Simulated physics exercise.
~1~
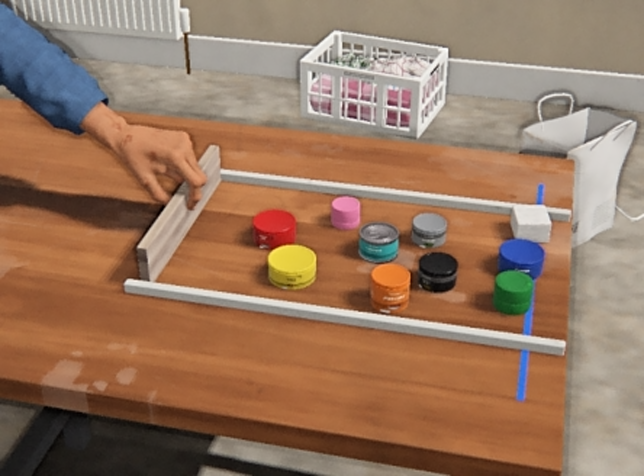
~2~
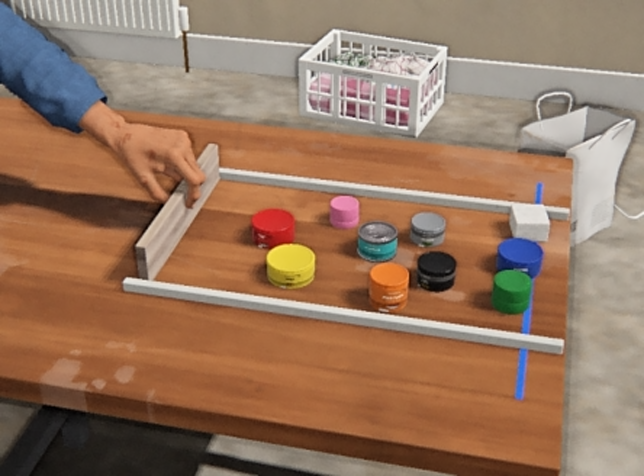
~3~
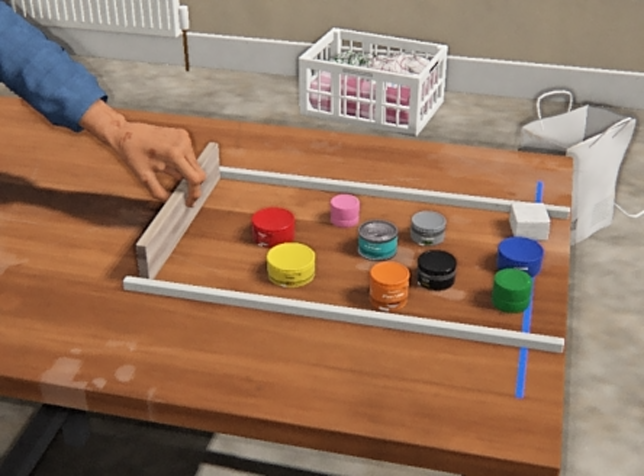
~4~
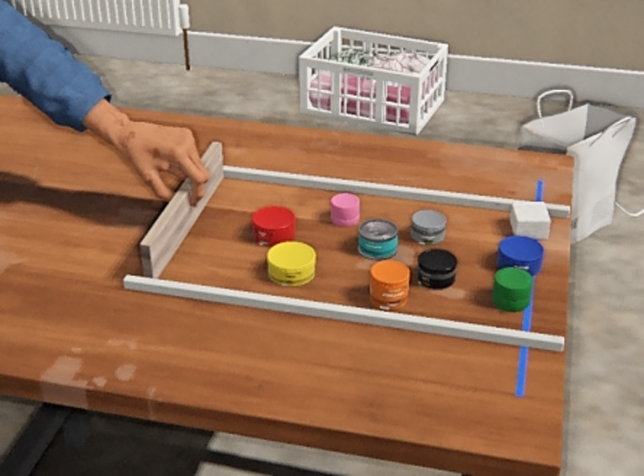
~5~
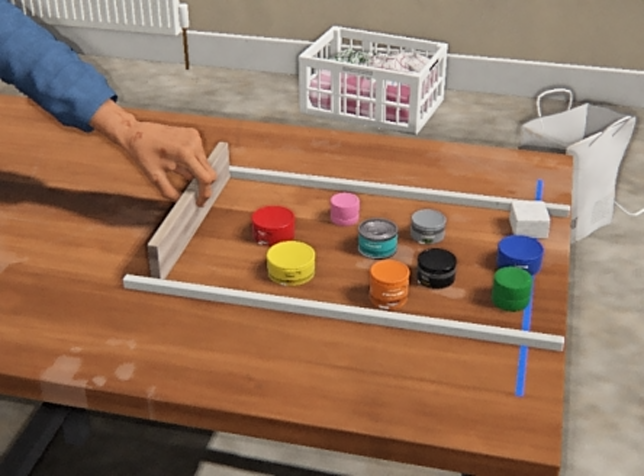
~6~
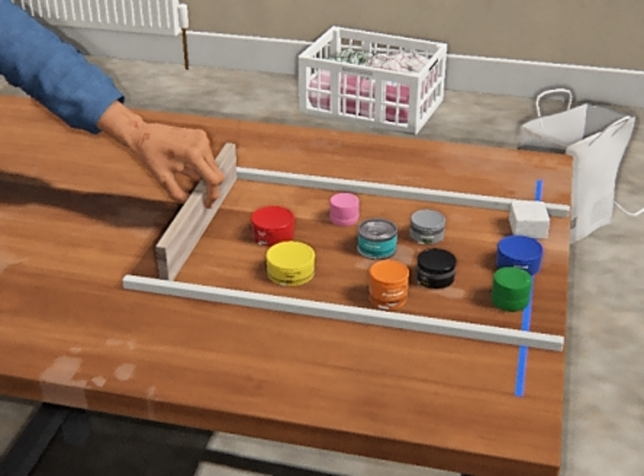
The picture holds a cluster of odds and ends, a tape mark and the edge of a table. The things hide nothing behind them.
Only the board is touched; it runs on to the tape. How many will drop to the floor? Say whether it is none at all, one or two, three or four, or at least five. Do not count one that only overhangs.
I predict more than four will slip off.
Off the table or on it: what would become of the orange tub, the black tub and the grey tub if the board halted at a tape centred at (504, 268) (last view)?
Going in order, the orange tub keeps its spot, then the black tub keeps its spot, then the grey tub keeps its spot.
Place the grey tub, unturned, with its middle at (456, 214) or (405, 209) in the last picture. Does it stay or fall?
First: Safe; second: Safe.
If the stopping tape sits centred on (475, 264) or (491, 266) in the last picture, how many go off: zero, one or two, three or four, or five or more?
First spot, just one or two; second spot, one or two.
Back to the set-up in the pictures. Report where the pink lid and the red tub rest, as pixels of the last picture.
Positions - first (549, 233), then (555, 262).
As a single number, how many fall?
A count of exactly 5.
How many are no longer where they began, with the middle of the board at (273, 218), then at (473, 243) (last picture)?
The first count is 1, and then it's 10.
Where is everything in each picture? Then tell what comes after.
In the first frame, white block (530, 224); blue tub (521, 260); green lid (513, 293); board (183, 211); tape (532, 275).
In the second frame, blue tub (520, 259); grey tub (428, 230).
In the third frame, green lid (512, 291); pink lid (345, 211).
In the fourth frame, white block (530, 220); black tub (437, 269).
In the fifth frame, blue tub (520, 256); yellow tub (291, 264).
In the sixth frame, white block (529, 220); blue tub (519, 256); green lid (511, 289); board (200, 209); tape (531, 271).
A little later, none off yet; white block at rest near (529, 220); blue tub at rest near (519, 256); green lid at rest near (511, 289).
Next, none off yet; white block at rest near (529, 220); blue tub shifted a little near (533, 258); green lid at rest near (511, 289).
When it is over, the number that fall off is five or more; down, turquoise tin, grey tub, black tub, green lid and blue tub.
